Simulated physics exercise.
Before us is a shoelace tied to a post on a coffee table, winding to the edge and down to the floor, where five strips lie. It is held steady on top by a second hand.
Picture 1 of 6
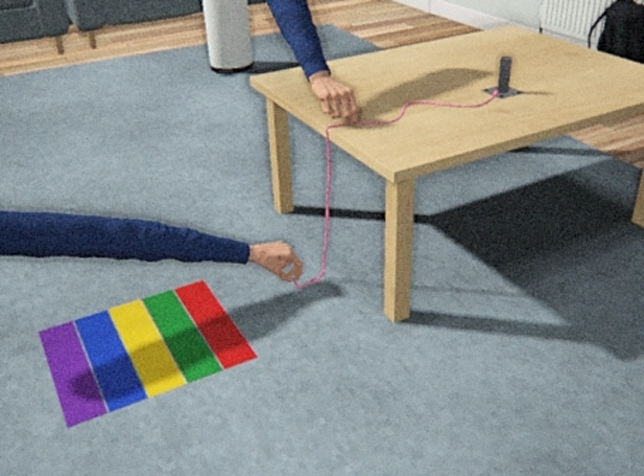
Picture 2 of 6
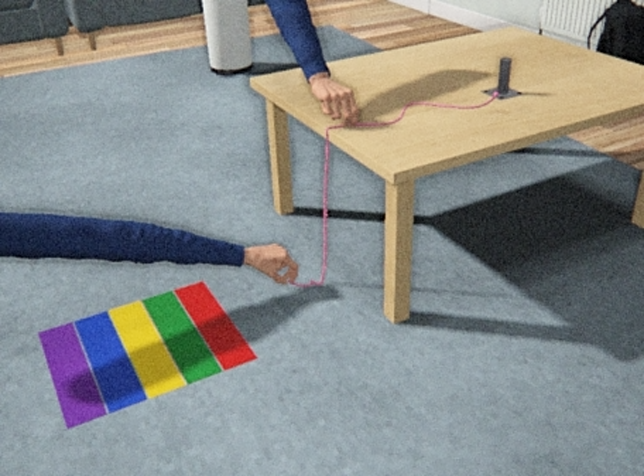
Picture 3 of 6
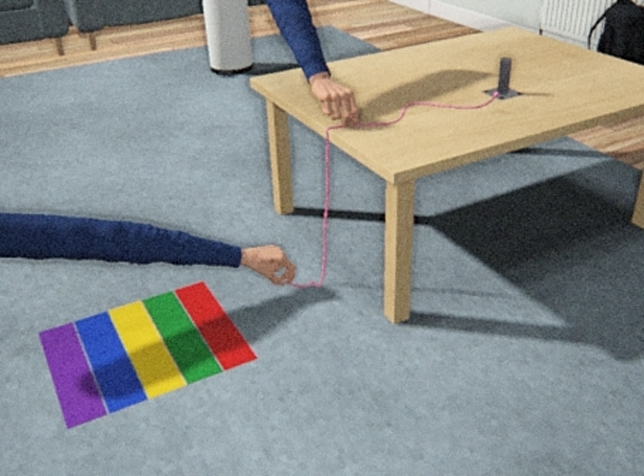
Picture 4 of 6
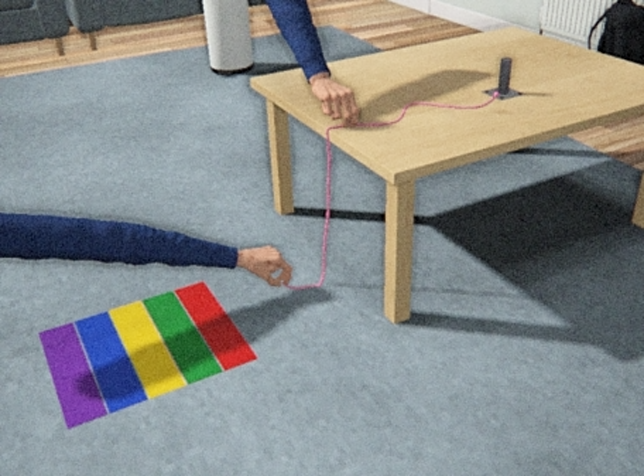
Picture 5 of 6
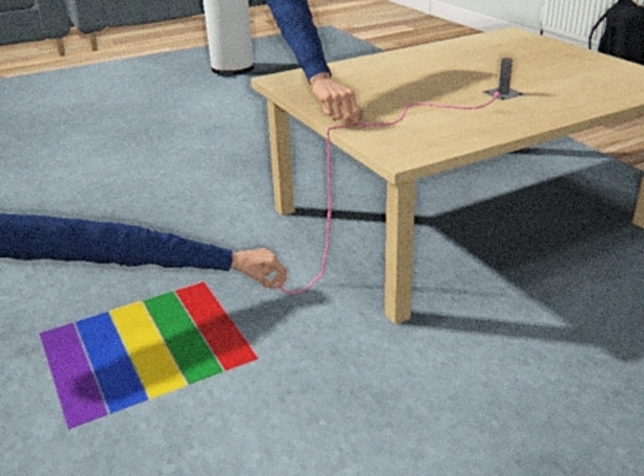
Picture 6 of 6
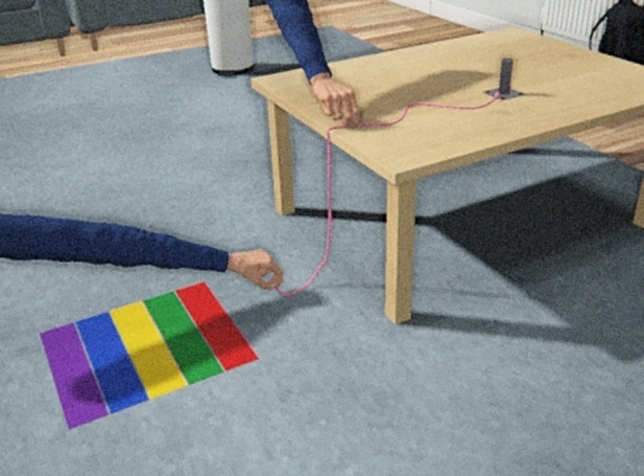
A hand in a dark blue sleeve, low at the left, draws the loose end of a pink cord slowly a short way left above a grey-blue carpet, seen from above by a still camera. The cord runs from a dark post on a wooden table, under another hand at the edge. Five strips, purple, blue, yellow, green and red, lie at lower left.
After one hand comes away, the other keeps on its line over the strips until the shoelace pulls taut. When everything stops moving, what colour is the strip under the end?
The strip under the end is yellow.
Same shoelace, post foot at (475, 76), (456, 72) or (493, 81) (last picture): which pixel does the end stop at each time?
You'd find it around (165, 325), then (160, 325), and finally (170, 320).
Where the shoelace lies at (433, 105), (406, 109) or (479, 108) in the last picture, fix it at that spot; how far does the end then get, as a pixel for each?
First try (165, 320), second try (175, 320), third try (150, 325).
Soon after, end near (206, 309); over red.
Then, end near (167, 322); over green.
At full stretch, end near (144, 329); over yellow. The end stops over the yellow strip.
